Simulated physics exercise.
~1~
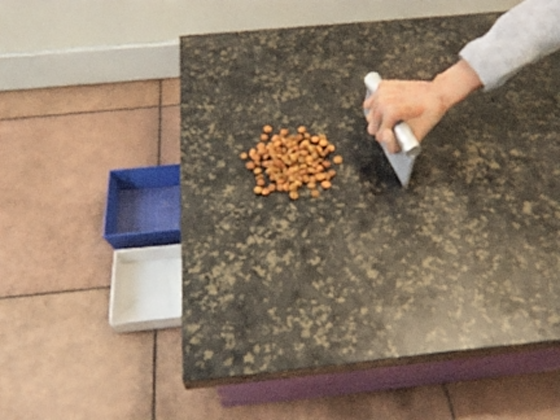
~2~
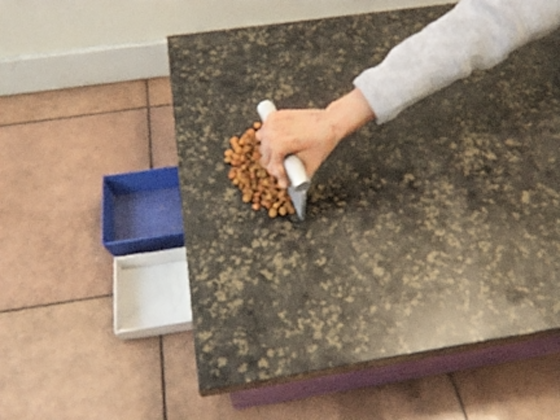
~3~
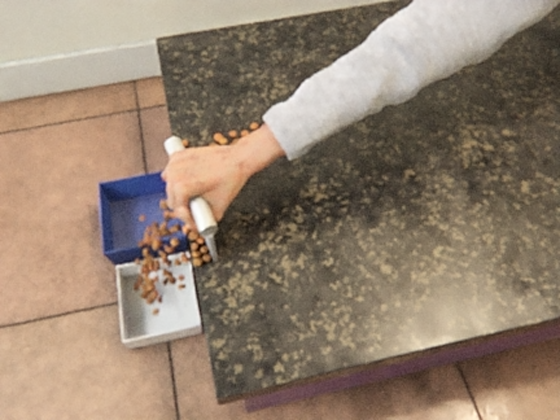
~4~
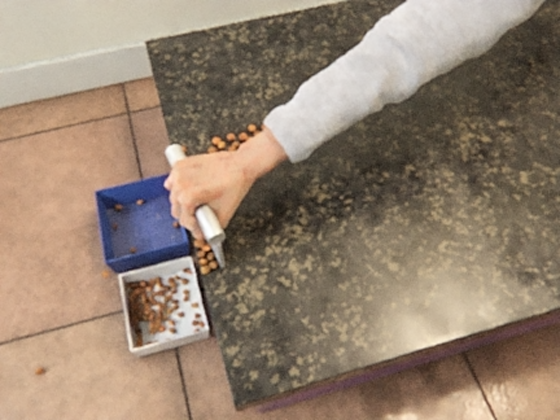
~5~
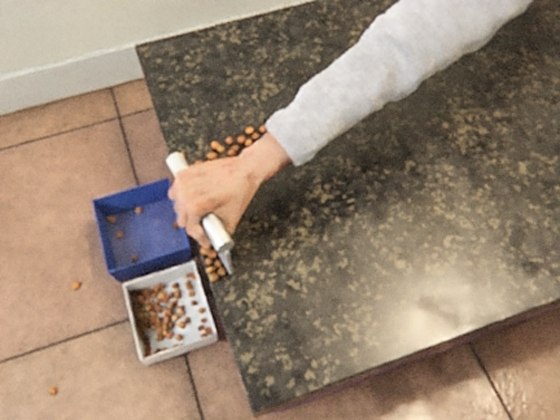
At the start, a hand in a grey sleeve holds a scraper to the right of a loose pile of brown kibble on a dark speckled tabletop, with a blue tin and a white tin below its left edge. The hand pushes the scraper left into the pile, bunching the pieces together. It carries on to the edge, where many bits spill over in a shower. The scraper stops there, and most of the fallen kibble settles in the white tin. A few pieces lie in the blue tin and on the tiled floor, while some remain on the tabletop.
